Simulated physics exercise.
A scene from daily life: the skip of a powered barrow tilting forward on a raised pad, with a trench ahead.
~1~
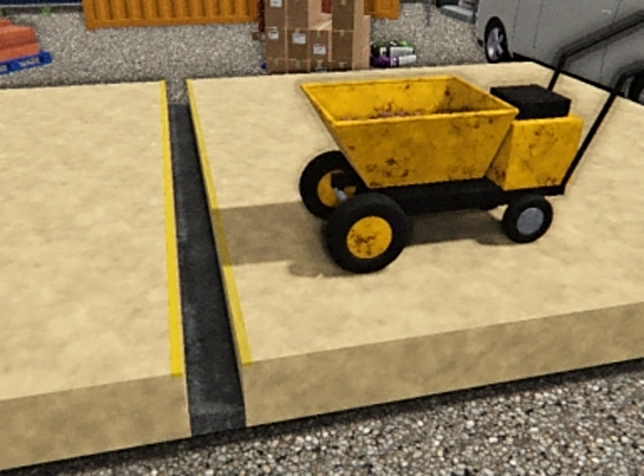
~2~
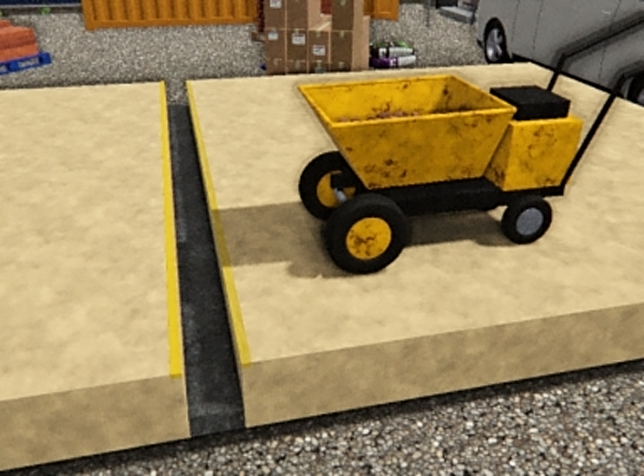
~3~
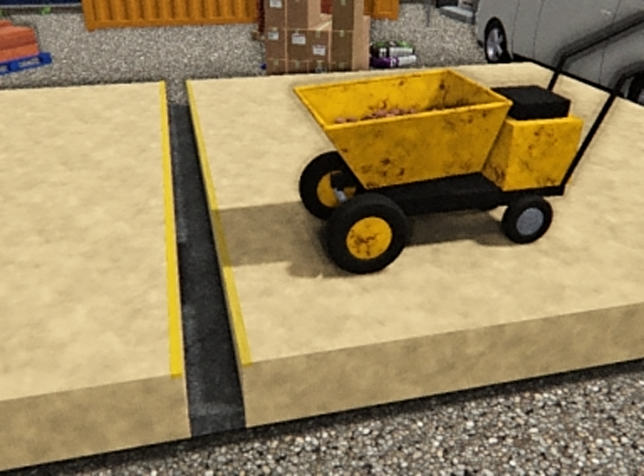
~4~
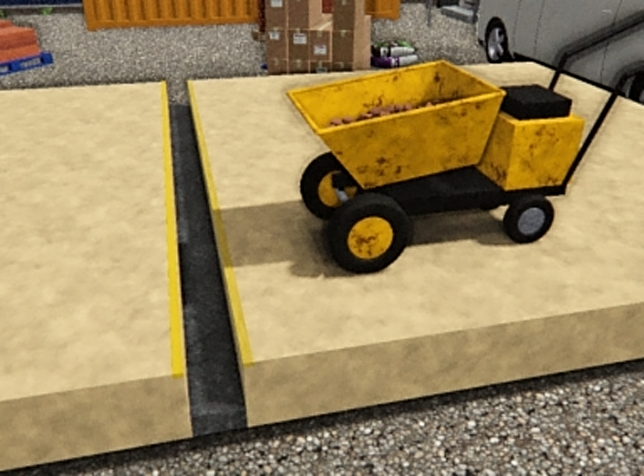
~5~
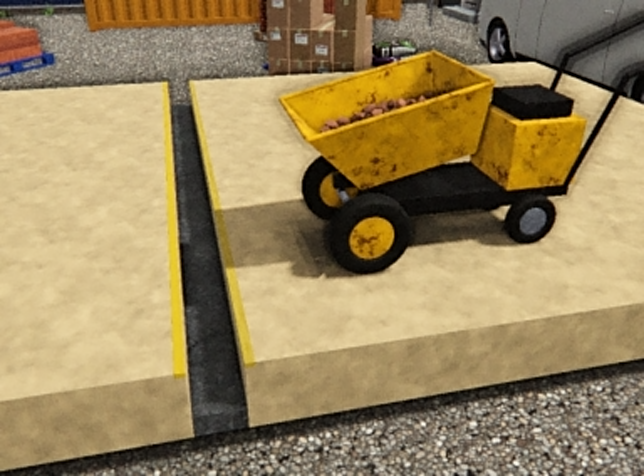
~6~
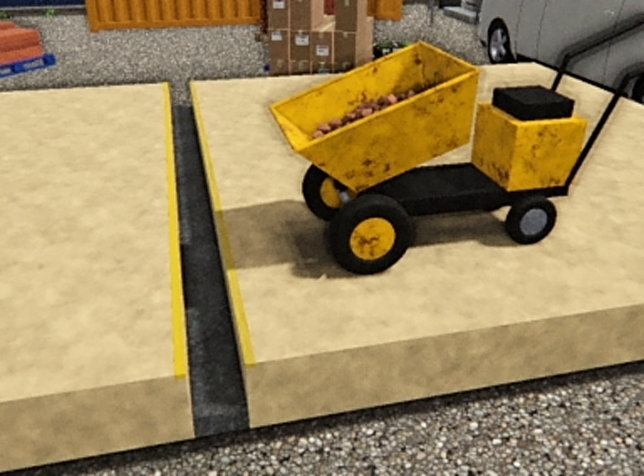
Yellow skip of a powered barrow tilting forward to the left on a raised pad beside a narrow trench, revealing rubble inside.
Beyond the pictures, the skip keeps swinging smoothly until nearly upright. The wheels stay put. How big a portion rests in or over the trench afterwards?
I expect most of the load to land in the trench.
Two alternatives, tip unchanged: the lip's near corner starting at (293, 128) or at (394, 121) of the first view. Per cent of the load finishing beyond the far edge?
20 and 0 percent, in that order.
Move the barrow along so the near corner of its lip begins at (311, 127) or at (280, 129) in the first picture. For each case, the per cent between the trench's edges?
First spot: 90 %, second spot: 40 %.
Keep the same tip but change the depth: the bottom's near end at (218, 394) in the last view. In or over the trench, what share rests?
Estimated share: Approx. 60 per cent.
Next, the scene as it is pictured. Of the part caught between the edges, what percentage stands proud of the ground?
Share: Around 5 %.
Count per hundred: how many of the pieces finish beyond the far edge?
Share: Near 0 %.
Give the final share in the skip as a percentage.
It comes to 10 per cent or so.
Shortly afterwards, skip tipped steeply; the whole lot in the skip.
Next, skip tipped right over; the bulk in the skip; only a few short of the trench; a little in or heaped over the trench.
Some moments later, skip tipped right over; near a quarter in the skip; a little short of the trench; near two thirds in or heaped over the trench; only a few beyond it.
In the end, skip tipped right over; a little in the skip; a little short of the trench; the bulk in or heaped over the trench; only a few beyond it.
